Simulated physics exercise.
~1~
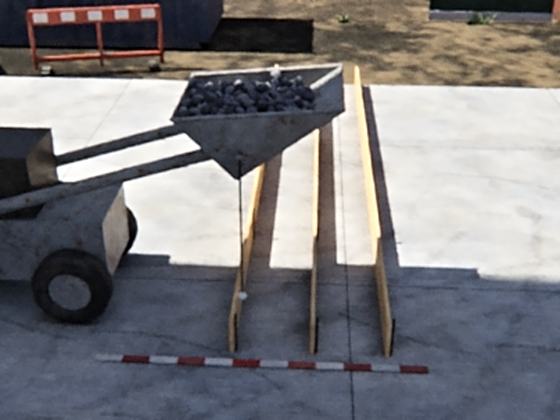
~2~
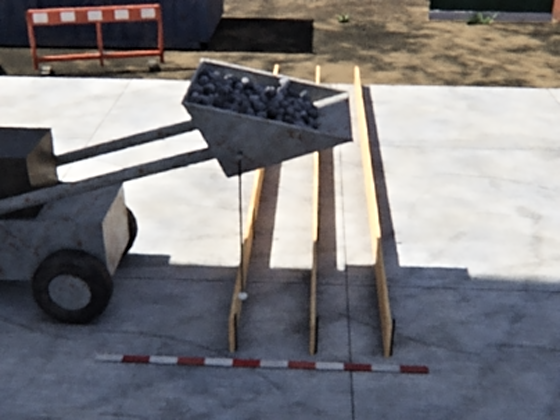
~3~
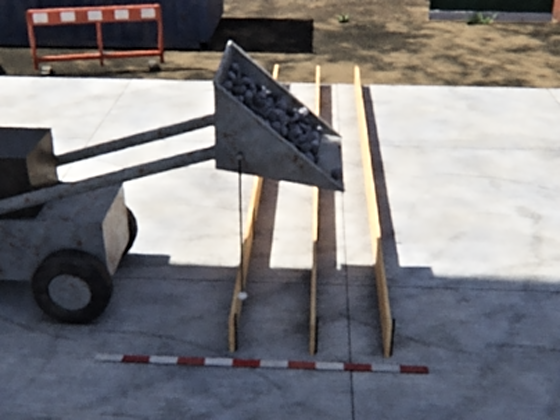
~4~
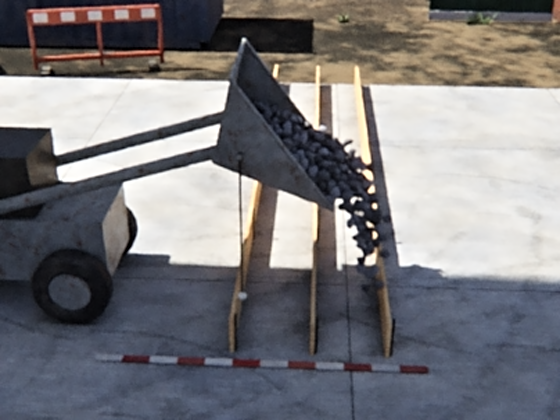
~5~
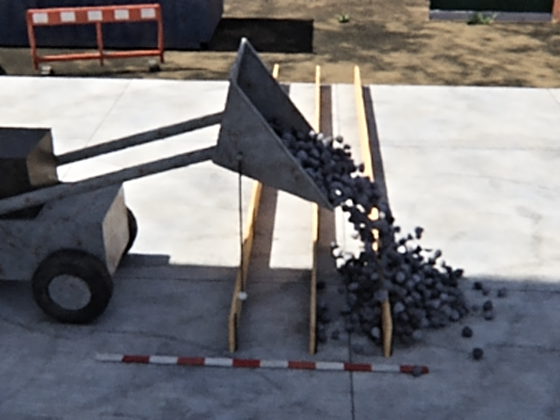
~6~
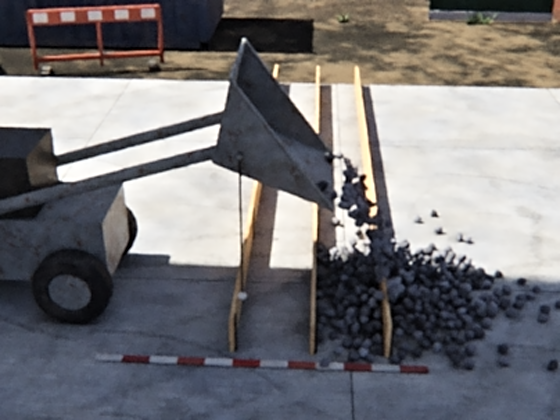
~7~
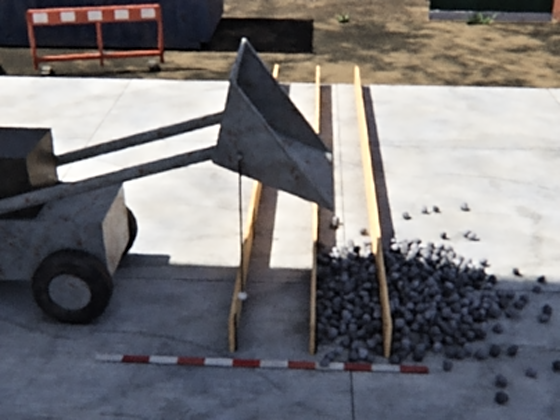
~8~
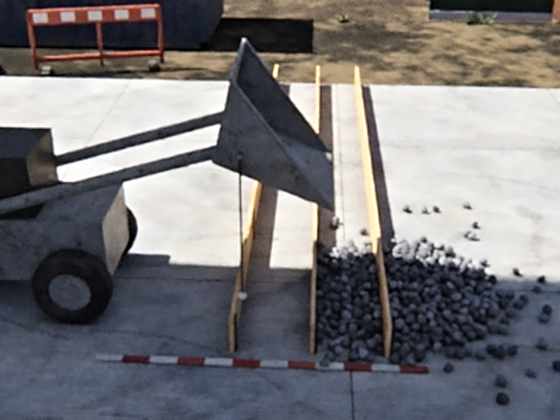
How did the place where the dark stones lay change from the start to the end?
At the start the stones were piled in the loader's raised bucket. By the end they lay on the ground lower down and to the right, partly between the two right-hand boards and mostly past the last one.
